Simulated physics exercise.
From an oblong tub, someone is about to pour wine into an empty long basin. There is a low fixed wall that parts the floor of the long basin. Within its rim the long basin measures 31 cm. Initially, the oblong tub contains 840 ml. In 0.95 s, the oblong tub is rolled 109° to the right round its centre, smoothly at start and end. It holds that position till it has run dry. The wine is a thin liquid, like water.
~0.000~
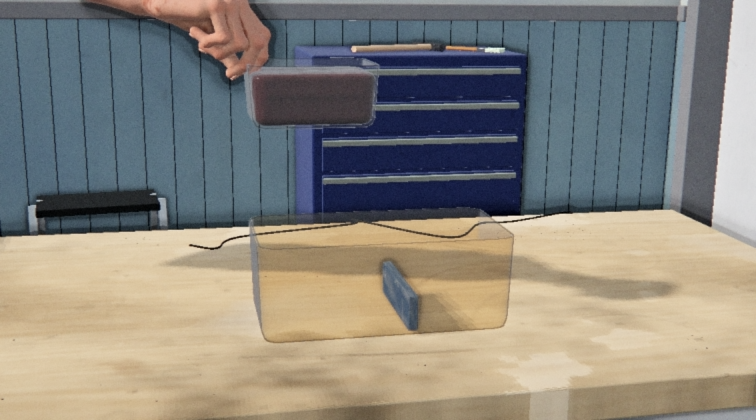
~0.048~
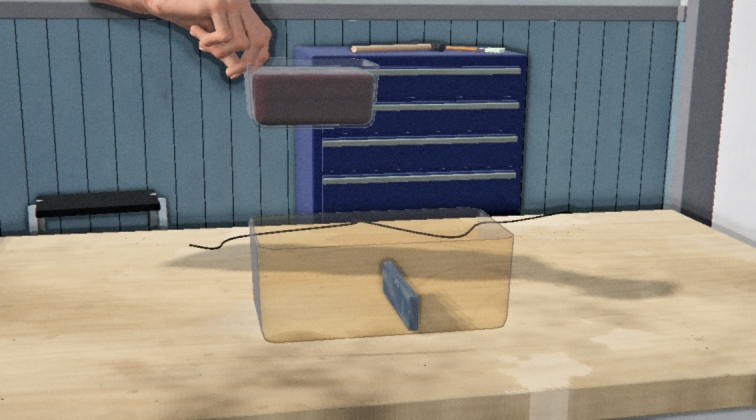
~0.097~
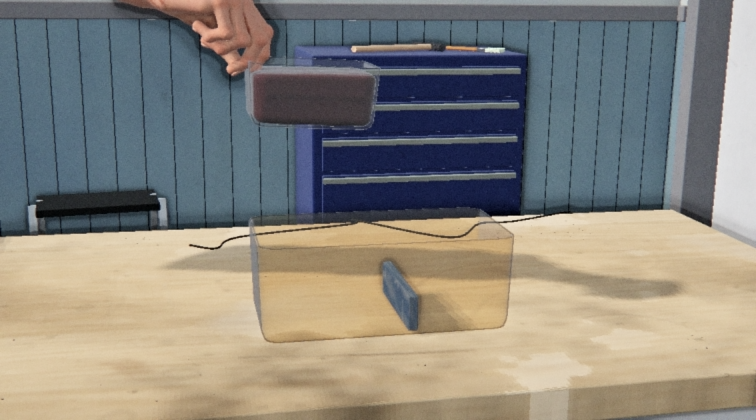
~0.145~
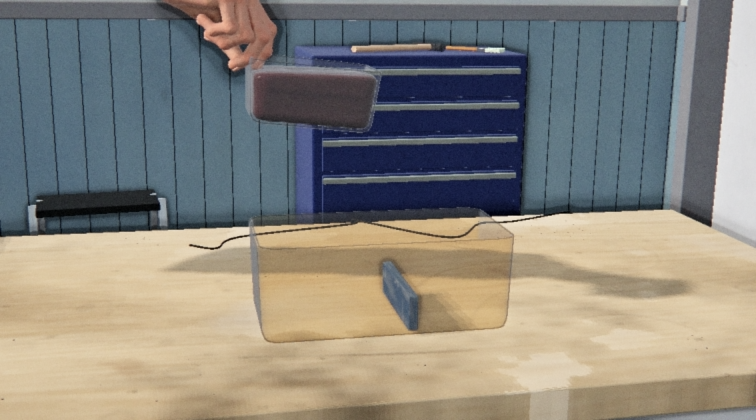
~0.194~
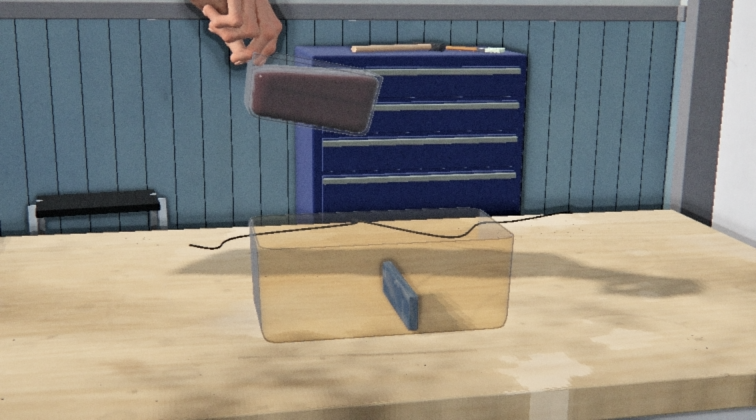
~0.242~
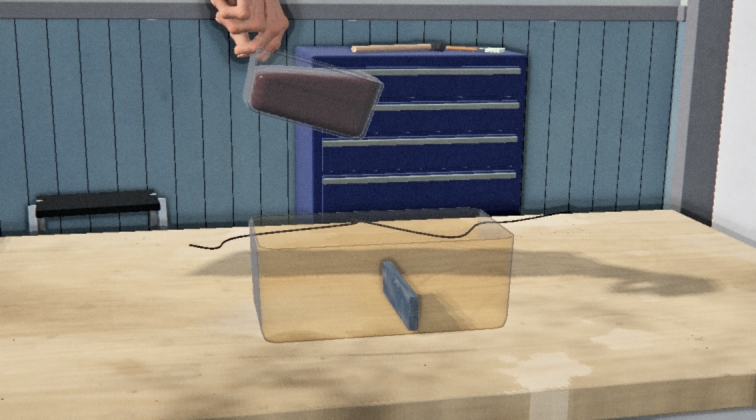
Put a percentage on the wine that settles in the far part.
Roughly 67 per cent ends up there.
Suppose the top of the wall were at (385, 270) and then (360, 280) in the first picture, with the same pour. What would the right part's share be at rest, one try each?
Roughly 75 per cent, then 85 per cent.
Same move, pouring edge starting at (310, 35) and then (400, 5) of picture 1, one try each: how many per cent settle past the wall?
I'd say 20 percent on the first go, 70 percent on the next.
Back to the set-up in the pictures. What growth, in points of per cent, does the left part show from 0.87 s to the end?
That works out to roughly 12 per cent of the whole.
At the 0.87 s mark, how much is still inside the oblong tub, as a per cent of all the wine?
4 %.
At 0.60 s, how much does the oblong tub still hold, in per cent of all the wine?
32 %.
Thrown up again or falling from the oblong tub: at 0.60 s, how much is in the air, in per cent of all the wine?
Some 48 per cent, I reckon.
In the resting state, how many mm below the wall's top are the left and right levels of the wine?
Close to 34 mm left and close to 12 mm right.
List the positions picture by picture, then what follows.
Tilt 0°; pouring edge (371, 64); surface from (248, 72) to (368, 71); the long basin's rim runs from (254, 234) to (496, 223); the wall's top is at (400, 279), in the first frame.
Tilt 1°; pouring edge (371, 64); surface from (249, 72) to (368, 71), in the second frame.
Tilt 3°; pouring edge (372, 67); surface from (249, 71) to (369, 73), in the third frame.
Tilt 6°; pouring edge (373, 70); surface from (250, 70) to (370, 74), in the fourth frame.
Tilt 11°; pouring edge (375, 76); surface from (251, 70) to (372, 75), in the fifth frame.
Tilt 17°; pouring edge (376, 82); surface from (252, 71) to (375, 78); 1 per cent is over the edge, in the sixth frame.
By 0.60 s the tilt is 77° and 31 per cent is still to pour, 1 is left of the wall and 20 right of it.
By 0.87 s the tilt is 107° and 4 per cent is still to pour, 16 is left of the wall and 69 right of it.
By 1.15 s the tilt is 109° and 0 per cent is still to pour, 28 is left of the wall and 68 right of it.
By 1.45 s the tilt is 109° and 0 per cent is still to pour, 29 is left of the wall and 67 right of it.
At rest 29 per cent lies left of the wall, 67 right of it and 3 outside.
